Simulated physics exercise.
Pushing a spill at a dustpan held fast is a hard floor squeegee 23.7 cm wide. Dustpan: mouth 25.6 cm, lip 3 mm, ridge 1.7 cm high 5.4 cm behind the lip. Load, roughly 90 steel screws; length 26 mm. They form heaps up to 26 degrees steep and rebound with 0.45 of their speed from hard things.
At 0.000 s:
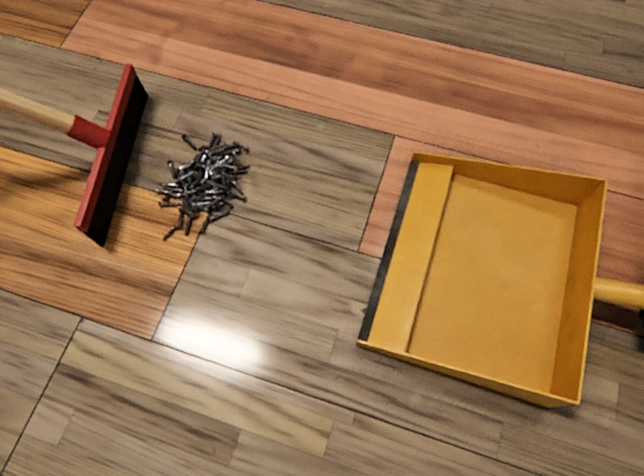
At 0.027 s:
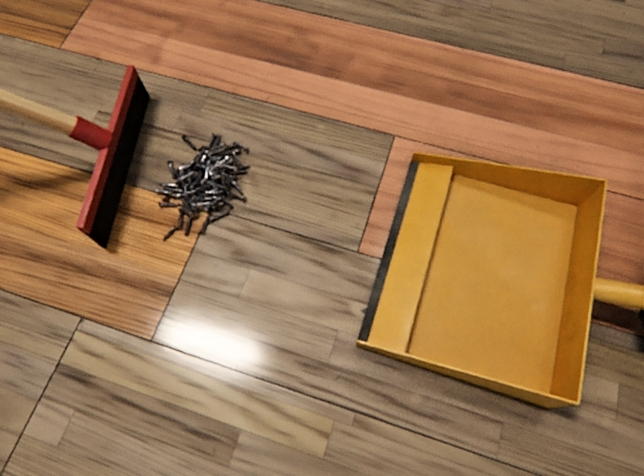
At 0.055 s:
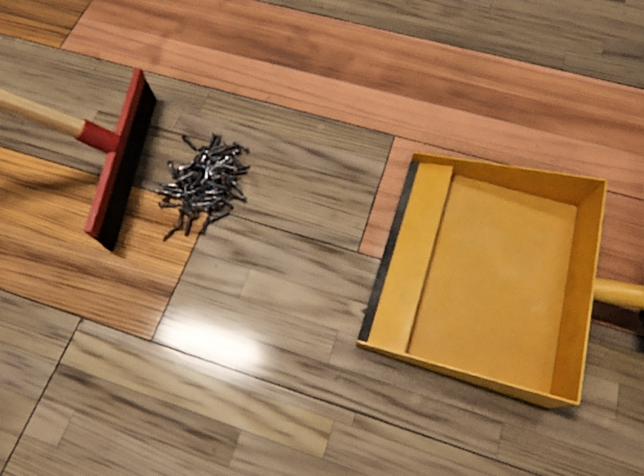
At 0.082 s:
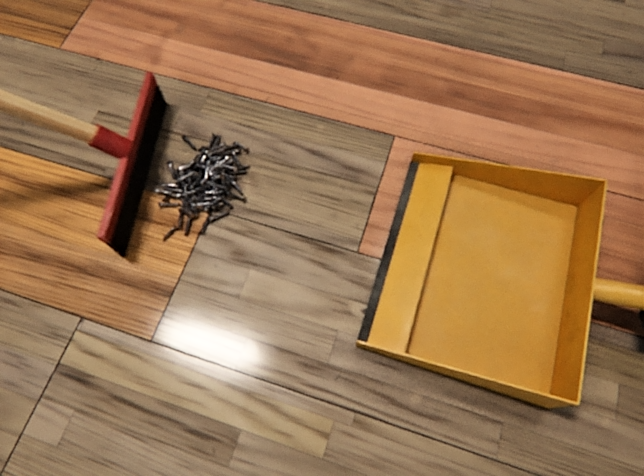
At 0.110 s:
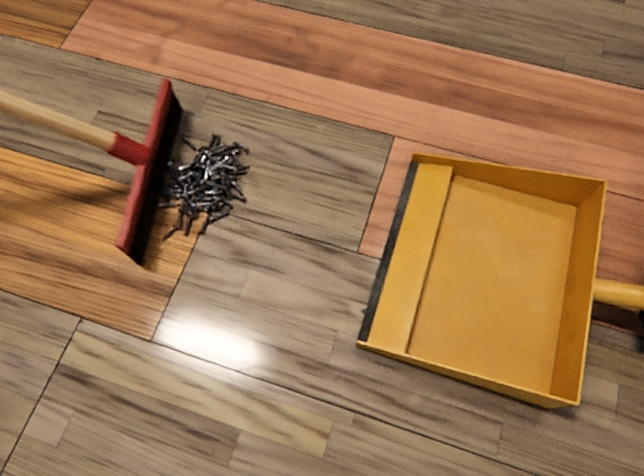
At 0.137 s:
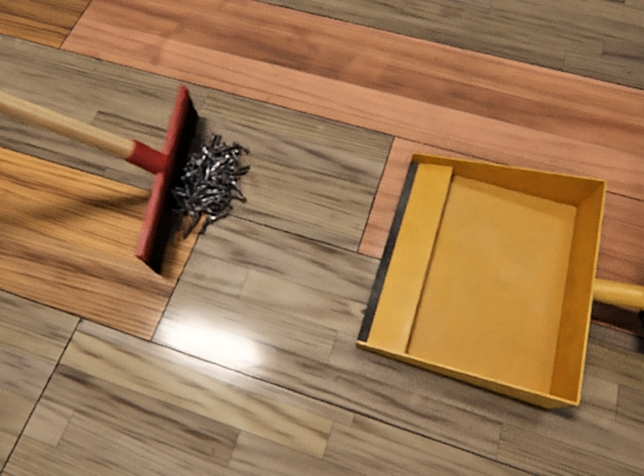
A red-headed squeegee with a pale wooden handle lies at the left of a patchwork floor of grey, orange and reddish wood planks, seen from above at an angle. Right of its dark blade sits a small heap of dark metallic screws, and a yellow dustpan rests at the right. The squeegee slides rightward, reaches the heap and nudges its near edge, while the pan and camera stay still.
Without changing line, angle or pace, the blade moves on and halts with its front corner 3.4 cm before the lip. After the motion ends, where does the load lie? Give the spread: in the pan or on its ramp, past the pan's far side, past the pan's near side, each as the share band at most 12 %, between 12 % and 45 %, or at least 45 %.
Spread: In the pan or on its ramp between 12 % and 45 %, past the pan's far side at most 12 %, past the pan's near side at most 12 %.
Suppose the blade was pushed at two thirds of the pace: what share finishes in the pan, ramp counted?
Share: Close to 0 %.
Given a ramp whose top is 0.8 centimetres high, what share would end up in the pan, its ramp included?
About 25 %.
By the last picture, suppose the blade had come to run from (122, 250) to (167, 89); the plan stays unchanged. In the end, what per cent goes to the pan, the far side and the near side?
Final per cent - pan 5, far 0, near 0.
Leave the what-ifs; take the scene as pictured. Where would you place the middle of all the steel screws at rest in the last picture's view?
About (384, 227).
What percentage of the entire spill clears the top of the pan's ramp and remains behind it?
Estimate: Close to 5 per cent of the total.
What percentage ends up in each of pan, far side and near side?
The pan holds 25 per cent at the end, the far side 5 per cent and the near side 0 per cent.
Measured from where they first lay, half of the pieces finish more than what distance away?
I'd say close to 24 cm.
After 0.26 s, middle of the blade 16 cm from the lip; 0 % over the lip, far side 0 %, near side 0 %.
Then, at 0.35 s, middle of the blade 8 cm from the lip; 0 % over the lip, far side 0 %, near side 0 %.
Then, at 0.57 s, middle of the blade 6 cm from the lip; 30 % over the lip, far side 5 %, near side 0 %.
By 1.6 s all is still; pan 25 %, far side 5 %, near side 0 %, in front of the lip or behind the blade 70 %.
